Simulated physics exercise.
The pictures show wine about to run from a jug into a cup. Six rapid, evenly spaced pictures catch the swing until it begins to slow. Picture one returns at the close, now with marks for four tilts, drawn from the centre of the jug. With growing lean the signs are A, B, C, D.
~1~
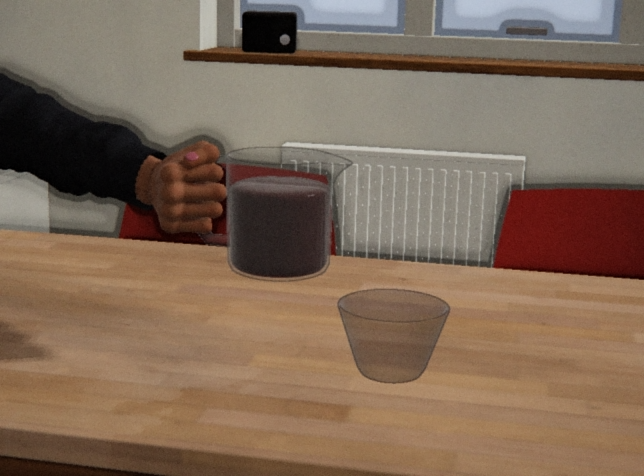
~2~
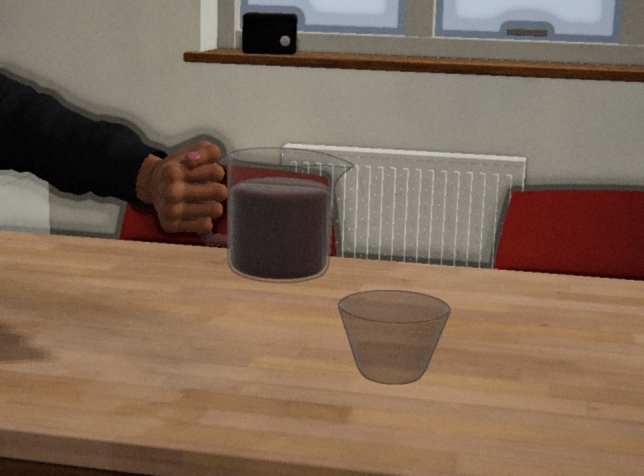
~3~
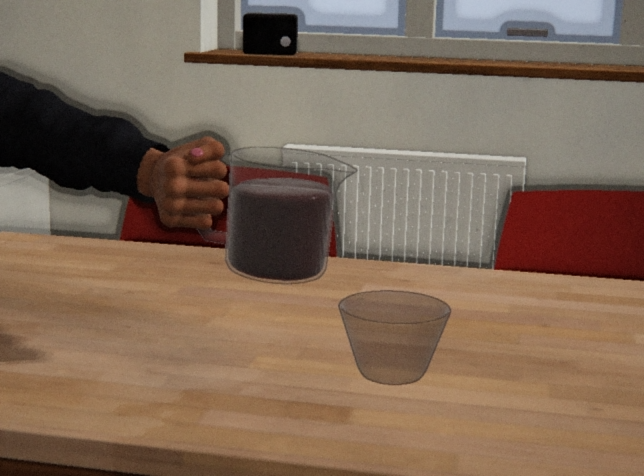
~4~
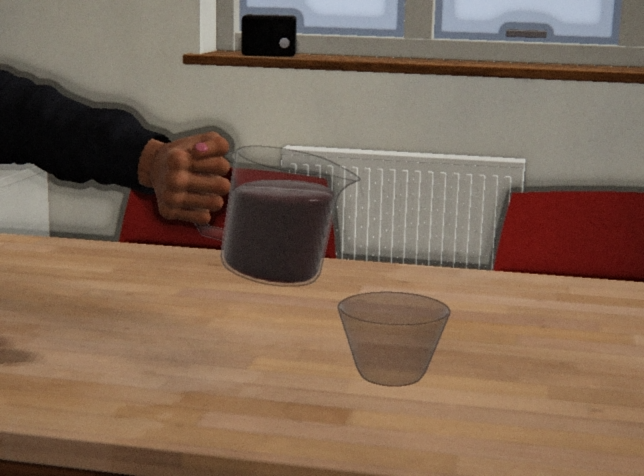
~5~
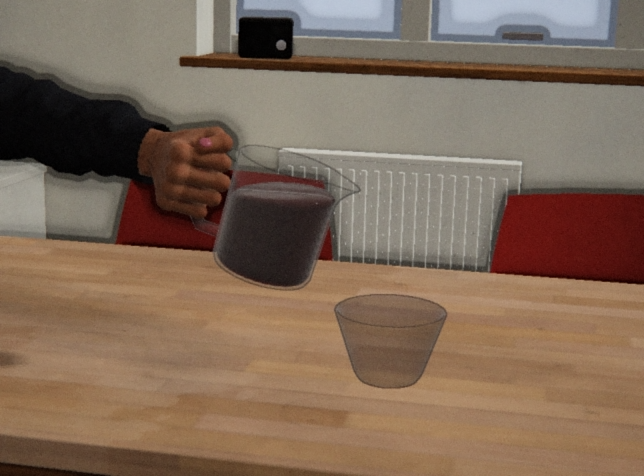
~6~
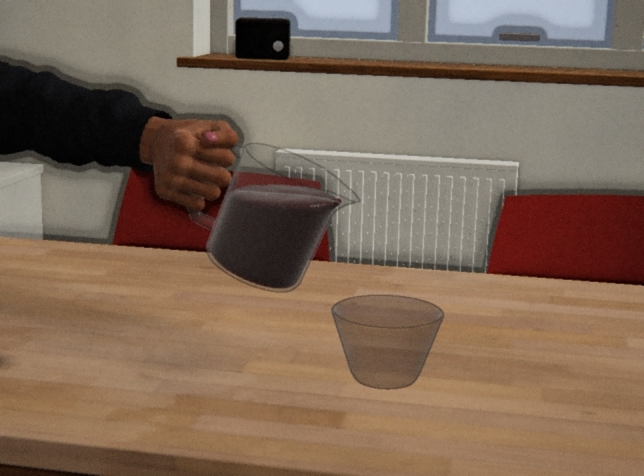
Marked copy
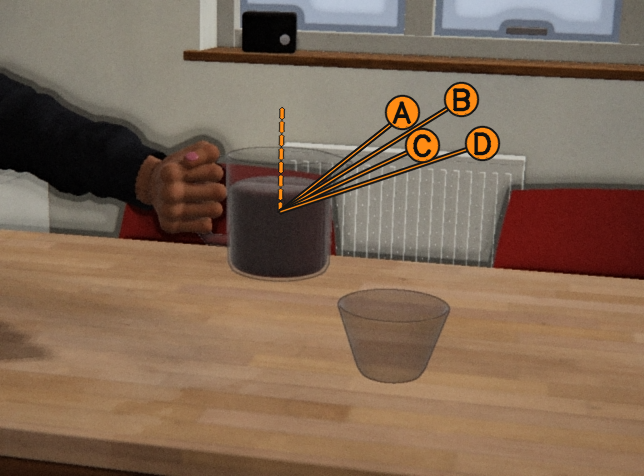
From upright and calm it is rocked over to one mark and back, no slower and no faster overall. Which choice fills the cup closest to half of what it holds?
Use line B.
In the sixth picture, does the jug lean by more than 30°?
No.
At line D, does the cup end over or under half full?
Over.
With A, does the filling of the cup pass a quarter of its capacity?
Yes, clearly.
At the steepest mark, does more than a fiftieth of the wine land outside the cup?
Yes, it does.
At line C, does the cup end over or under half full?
Over.
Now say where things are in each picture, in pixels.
In the first picture, upright, lip at (351, 163); rim of the cup round (394, 304); nothing has left yet.
In the second picture, upright, lip at (352, 166); nothing has left yet.
In the third picture, tipped about 4°, lip at (355, 170); nothing has left yet.
In the fourth picture, tipped about 9°, lip at (358, 179); nothing has left yet.
In the fifth picture, tipped about 16°, lip at (359, 190); nothing has left yet.
In the sixth picture, tipped about 22°, lip at (358, 200); nothing has left yet.
In orange, A at (390, 124); B at (447, 108); C at (407, 152); D at (466, 149).
Choosing A, the cup ends with about 35 % of what it can hold.
Choosing B, the cup ends with about 52 % of what it can hold.
Choosing C, the cup ends with about 67 % of what it can hold; 4 % of the wine is spilt.
Choosing D, the cup ends with about 73 % of what it can hold; 12 % of the wine is spilt.
